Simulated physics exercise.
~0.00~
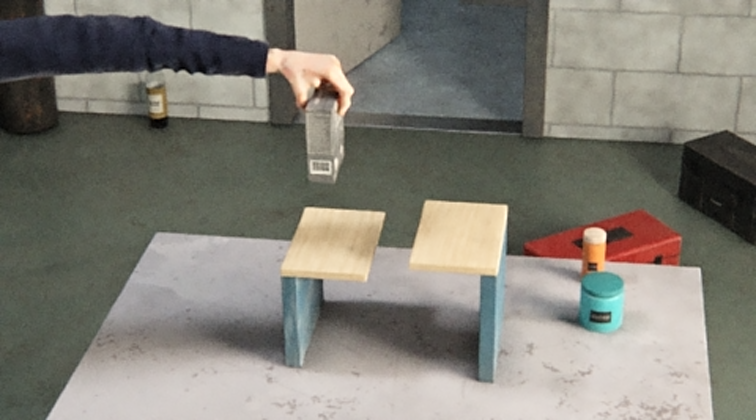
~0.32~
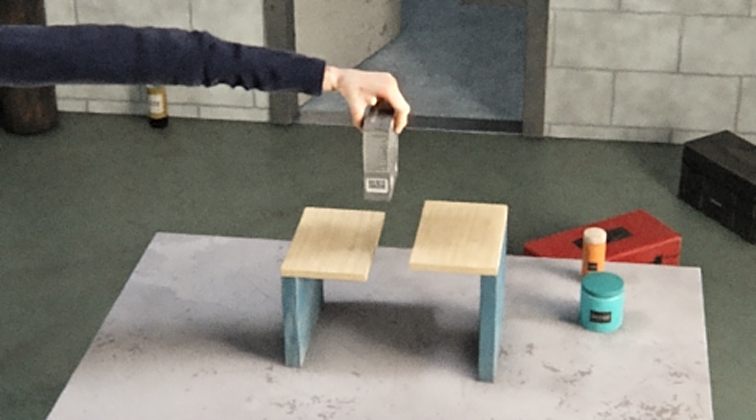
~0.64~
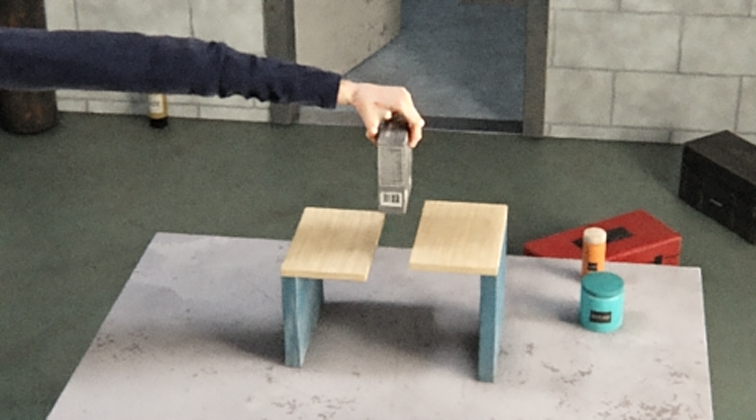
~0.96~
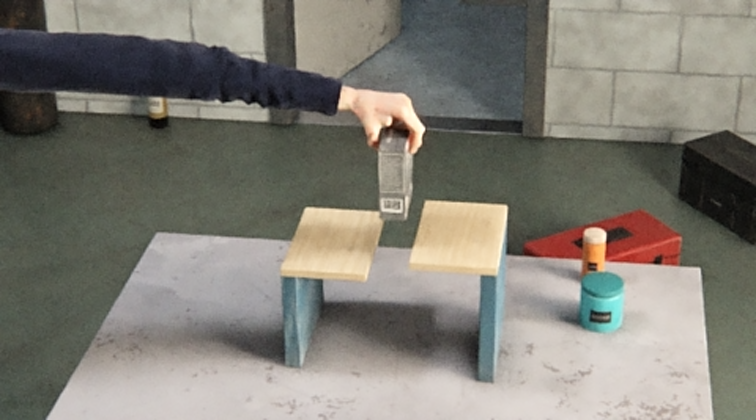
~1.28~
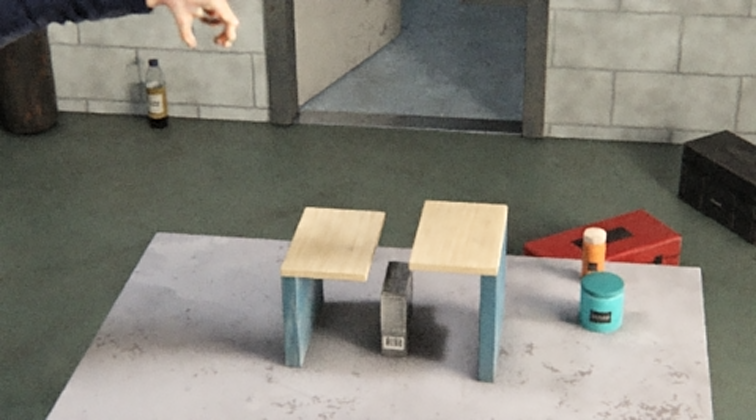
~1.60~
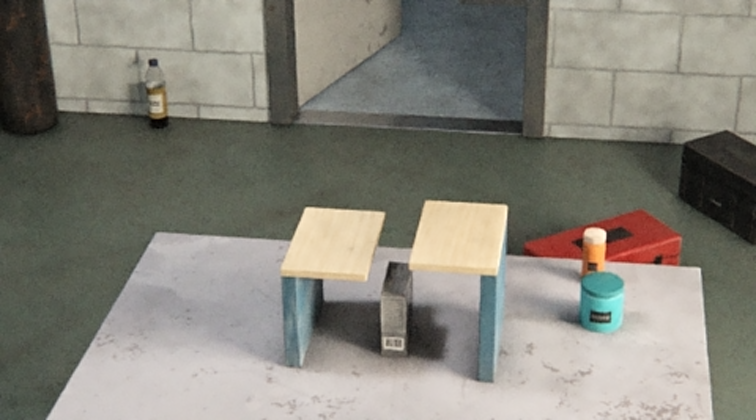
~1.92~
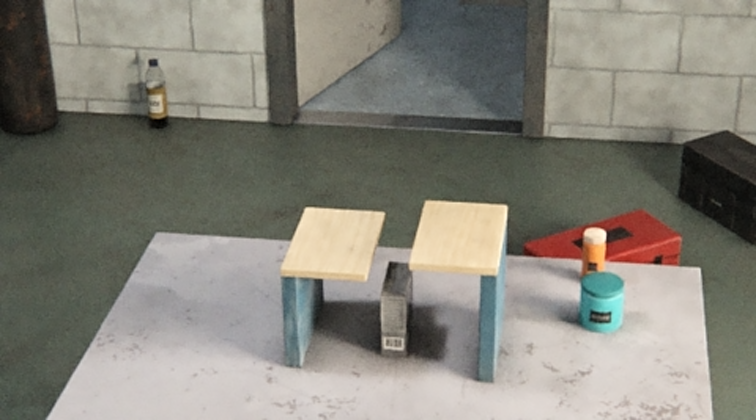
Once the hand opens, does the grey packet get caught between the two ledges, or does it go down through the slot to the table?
It goes down through the slot and ends up standing upright on the table between the two blue supports.
